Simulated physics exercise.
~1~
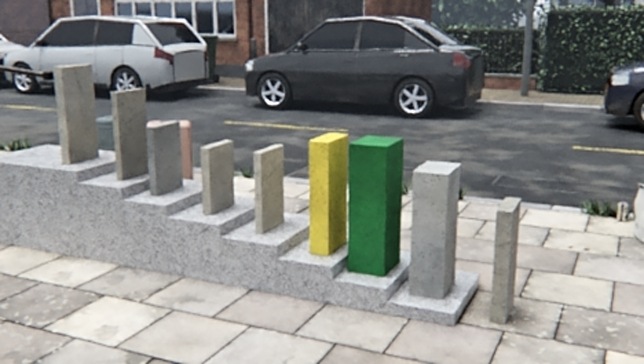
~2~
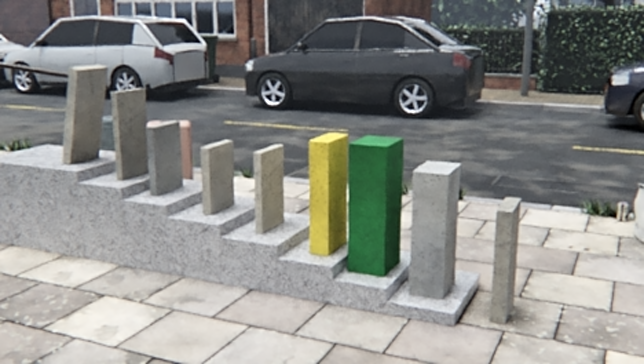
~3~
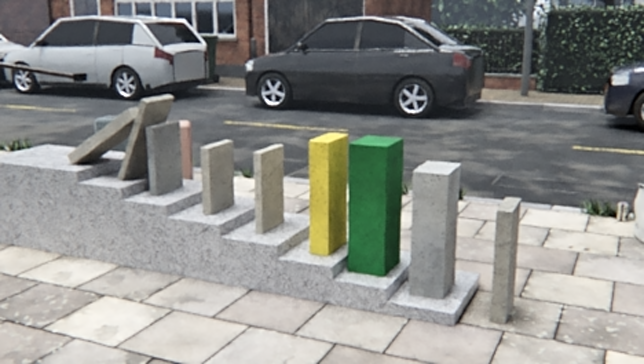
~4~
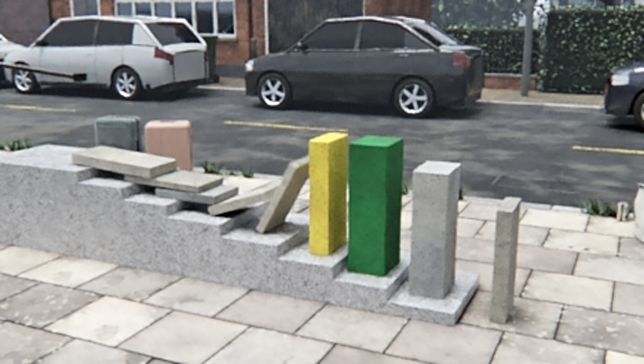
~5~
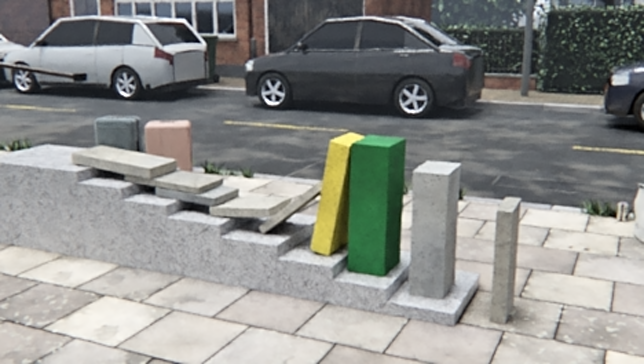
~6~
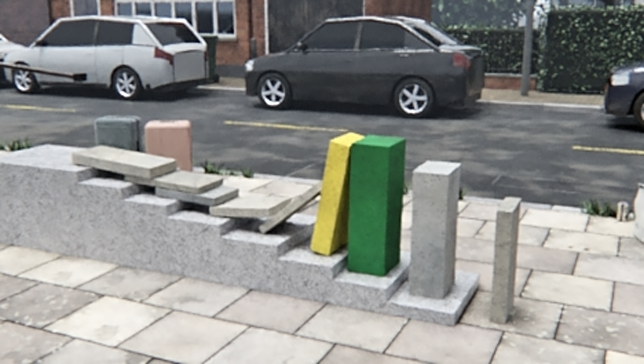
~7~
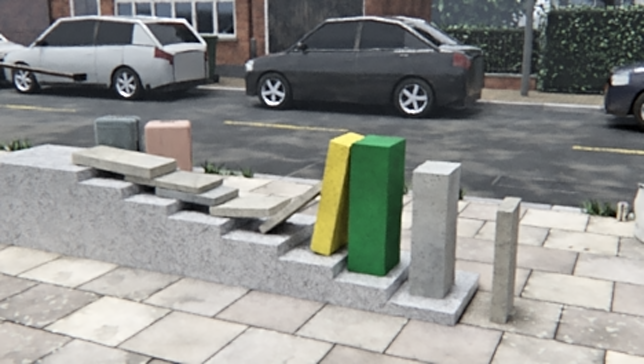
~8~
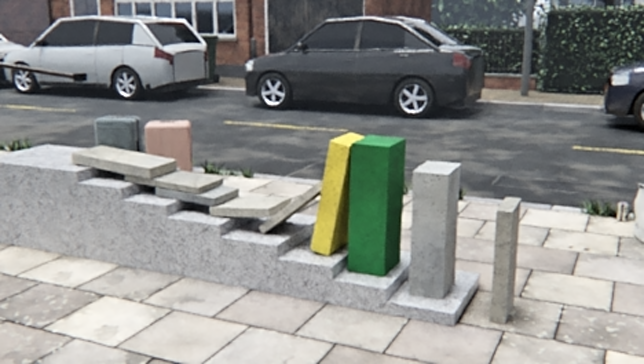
A yellow slab and a green slab stand out among a row of upright grey stone slabs, set down a low flight of steps on a paved sidewalk, seen from a fixed spot facing a street with parked cars. At the far left, a thin dark pole moves right as the tallest slab tips to the right. It falls against the next, and the grey slabs topple one after another down the steps. The last of them knocks the yellow slab, which tilts and comes to rest leaning on the green one. The green slab and the grey ones beyond stay standing.
